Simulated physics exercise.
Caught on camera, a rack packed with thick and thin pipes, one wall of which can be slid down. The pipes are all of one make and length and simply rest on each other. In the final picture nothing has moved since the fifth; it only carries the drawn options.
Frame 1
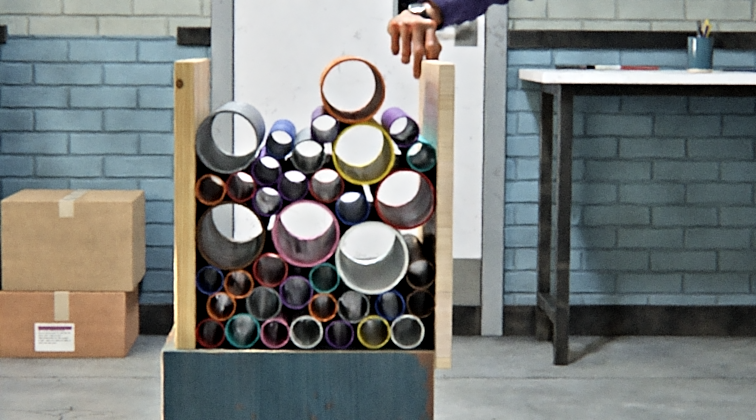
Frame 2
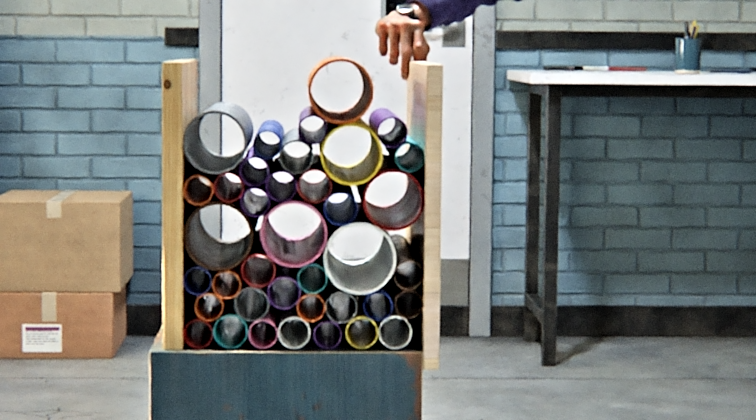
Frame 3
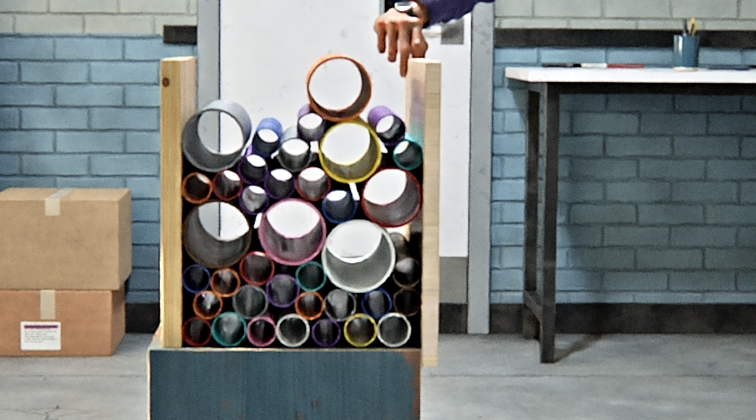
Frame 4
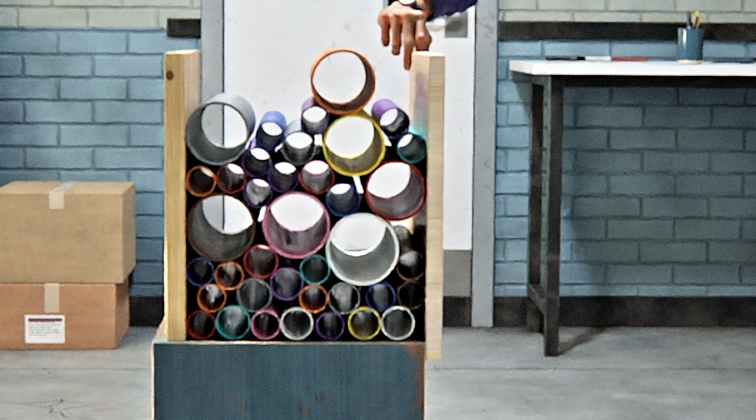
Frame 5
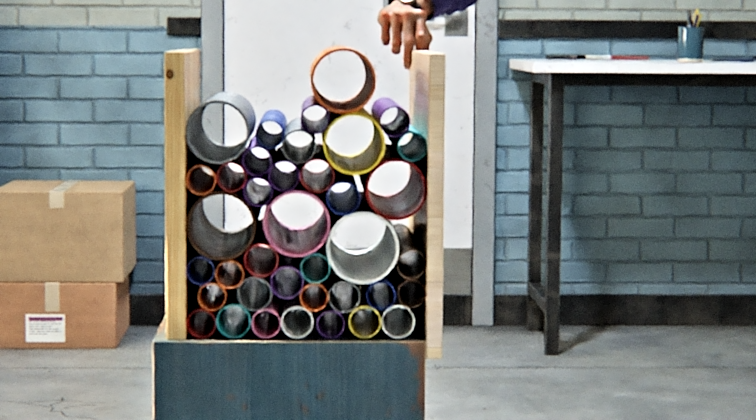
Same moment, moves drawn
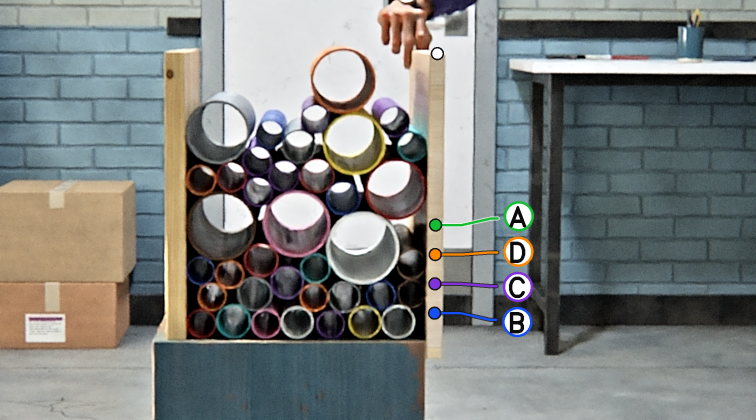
At the start, thick and thin pipes in many colours sit packed in a rack between two upright boards, an orange one on top, while a hand hangs by the right board. The view shifts slightly, but the pipes, boards and hand stay in essentially the same arrangement through to the end.
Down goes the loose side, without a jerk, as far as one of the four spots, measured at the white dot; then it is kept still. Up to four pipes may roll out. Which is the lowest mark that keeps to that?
The last mark within the limit is A.
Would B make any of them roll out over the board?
Yes.
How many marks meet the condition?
The number is one.
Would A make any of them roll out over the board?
Yes.
On the marked copy, A at (436, 225); B at (435, 313); C at (435, 284); D at (435, 254); the white dot at (438, 54).
With A. Early on, top of the board (428, 126).
Further on, top of the board (427, 208).
At the end, top of the board (427, 224), two out over the board.
As for the rest, B more than four out over the board; C more than four out over the board; D more than four out over the board.
